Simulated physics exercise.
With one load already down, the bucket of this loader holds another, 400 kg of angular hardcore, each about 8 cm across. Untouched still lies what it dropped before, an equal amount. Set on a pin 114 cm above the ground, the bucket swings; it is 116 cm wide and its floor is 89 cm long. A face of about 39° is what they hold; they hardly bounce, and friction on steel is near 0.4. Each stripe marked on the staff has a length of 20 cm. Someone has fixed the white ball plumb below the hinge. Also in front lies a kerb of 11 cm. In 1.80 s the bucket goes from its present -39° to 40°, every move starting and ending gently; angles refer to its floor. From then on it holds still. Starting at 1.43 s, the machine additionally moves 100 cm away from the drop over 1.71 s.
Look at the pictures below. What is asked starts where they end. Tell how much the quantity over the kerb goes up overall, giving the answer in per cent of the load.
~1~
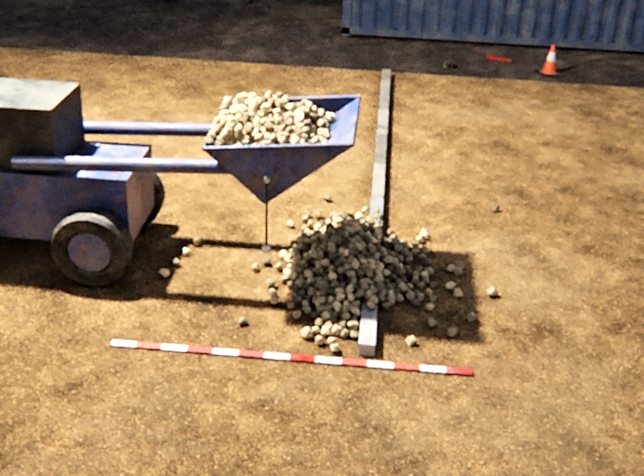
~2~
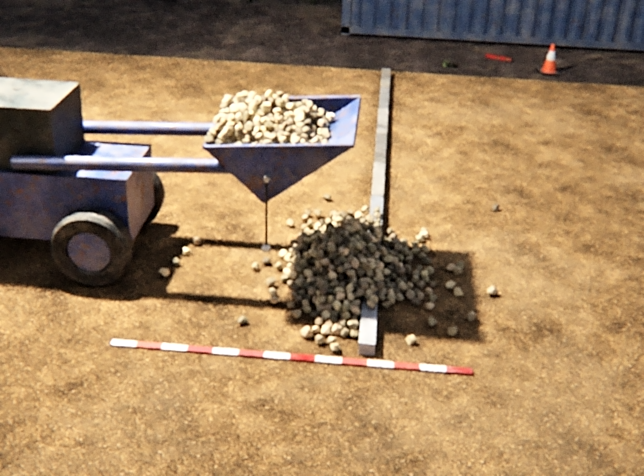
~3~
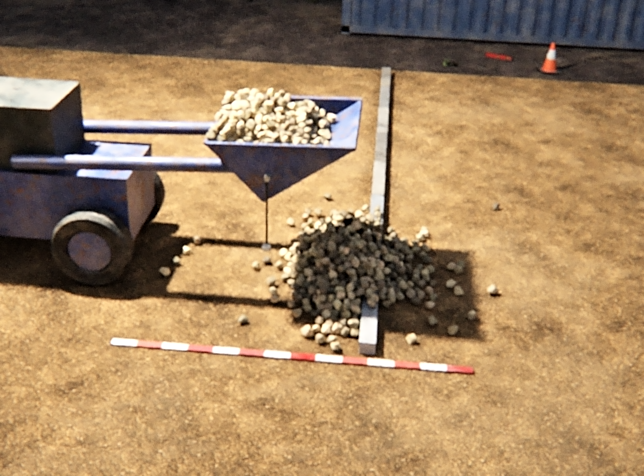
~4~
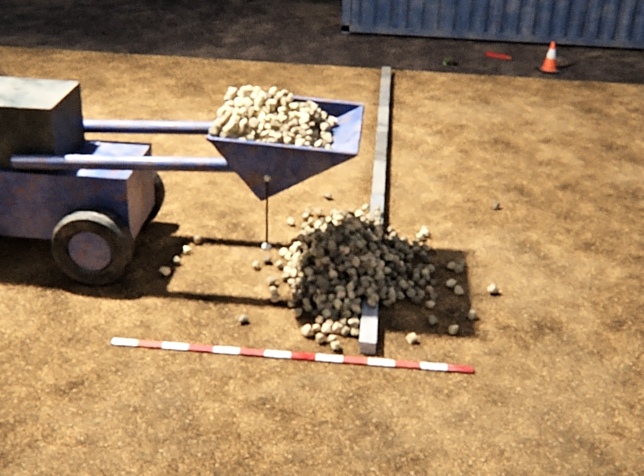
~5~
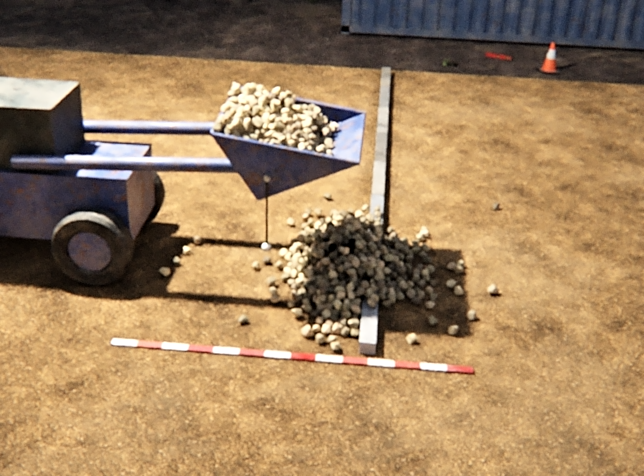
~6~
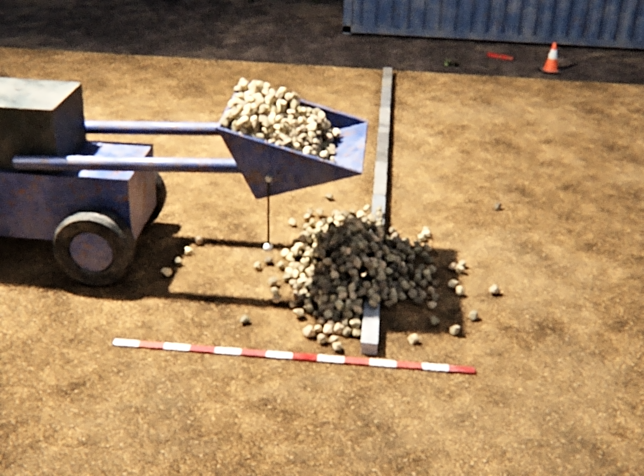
It goes up by roughly 24 per cent.
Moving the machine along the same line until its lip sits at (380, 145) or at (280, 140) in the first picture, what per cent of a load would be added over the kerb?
Some 55 percent, and then 0 percent.
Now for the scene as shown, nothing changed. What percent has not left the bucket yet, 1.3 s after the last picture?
Roughly 25 per cent of its load.
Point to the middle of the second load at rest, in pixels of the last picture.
Roughly pixel (337, 253) in the last view.
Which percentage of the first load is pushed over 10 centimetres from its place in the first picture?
I'd put it at about 5 per cent.
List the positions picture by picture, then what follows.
The bucket is at -39°, its lip at (353, 145); the top of the load is at (273, 104). The earlier load is highest near (345, 240), 32 cm above ground level, 87 % on this side of the kerb, 14 % over the kerb, in the first picture.
The bucket is at -38°, its lip at (354, 146); the top of the load is at (270, 103), in the second picture.
The bucket is at -35°, its lip at (356, 149); the top of the load is at (261, 101), in the third picture.
Lip at (358, 155), floor tilted -31°, highest stones at (254, 101), in the fourth picture.
Lip at (359, 164), floor tilted -25°, highest stones at (251, 96), in the fifth picture.
The bucket is at -18°, its lip at (362, 174); the top of the load is at (250, 90), in the sixth picture.
Then, 0.8 s after the last picture the floor is at 28°; in per cent of one load, 99 in the bucket, 88 on this side of the kerb, 14 over the kerb; the foremost stones are at (470, 271).
Then, 1.3 s after the last picture the floor is at 40°; in per cent of one load, 23 in the bucket, 153 on this side of the kerb, 24 over the kerb; the foremost stones are at (470, 271).
Then, 3.0 s after the last picture the floor is at 40°; in per cent of one load, 0 in the bucket, 163 on this side of the kerb, 38 over the kerb; the foremost stones are at (488, 274).
Then, 5.7 s after the last picture the floor is at 40°; in per cent of one load, 0 in the bucket, 163 on this side of the kerb, 38 over the kerb; the foremost stones are at (488, 274). Net gain over the kerb, 24.
